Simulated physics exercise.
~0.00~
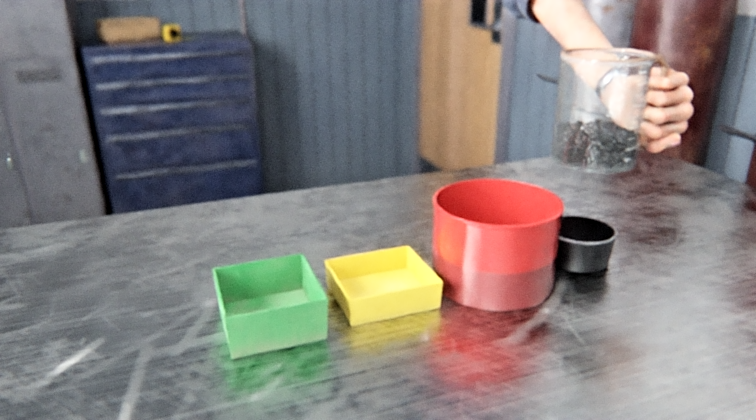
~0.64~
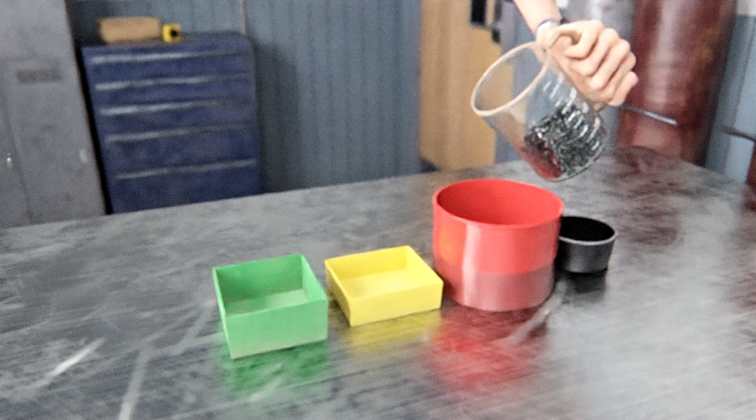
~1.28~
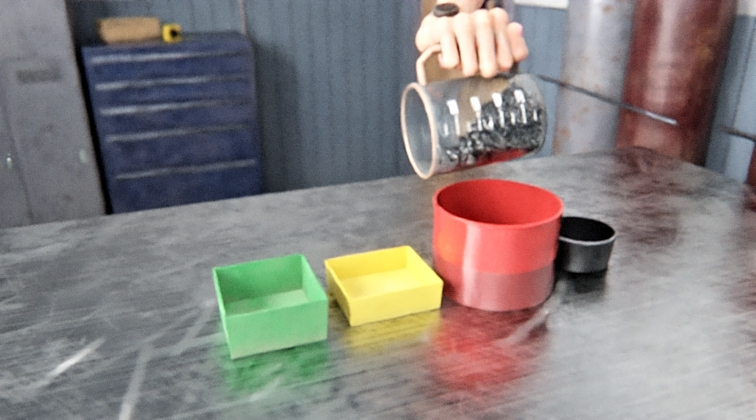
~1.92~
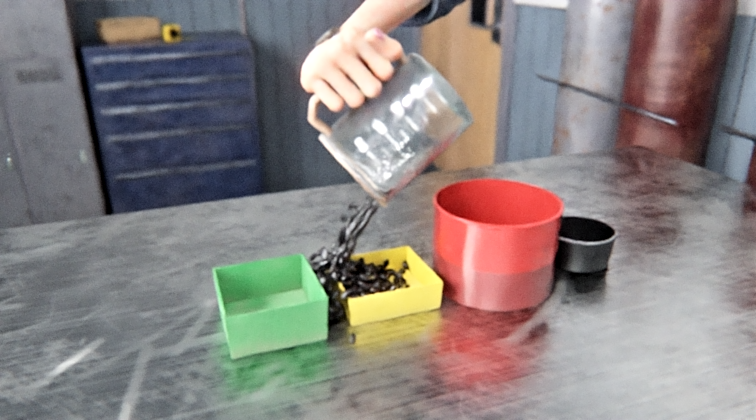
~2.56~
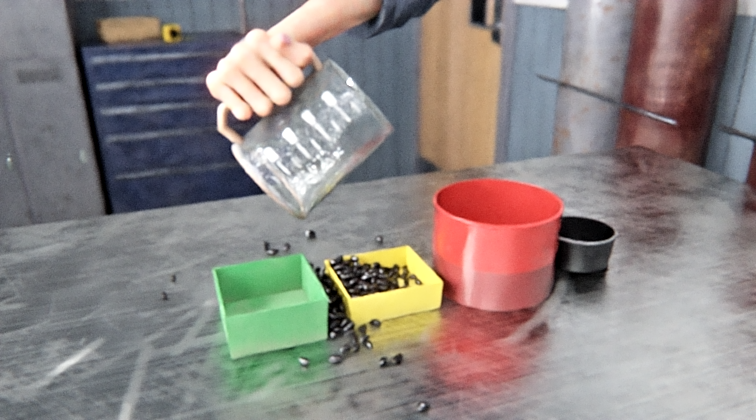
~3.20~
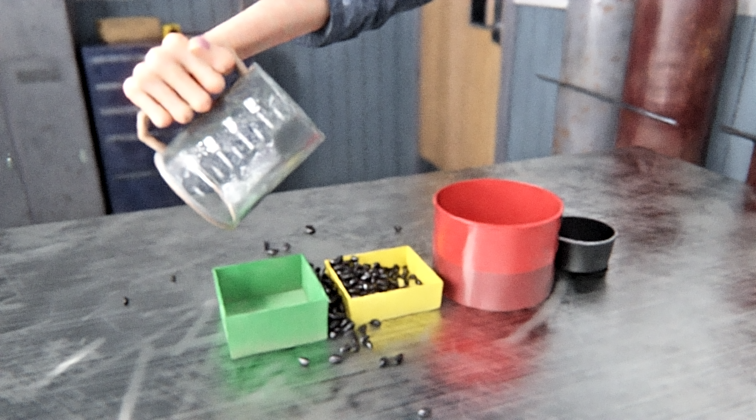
On a dark, scuffed metal table in a workshop, a green tin, a yellow tin, a red pot and a small black dish stand in a row from left to right. A hand holds a clear jug of black beans above the right end, then carries it left, tipping it as it goes. The jug passes over the red pot on its side, with the beans still inside. Turned further, it pours them into the yellow tin and the gap beside the green one. The emptied jug continues left, leaving the yellow tin filled and many beans scattered on the table.
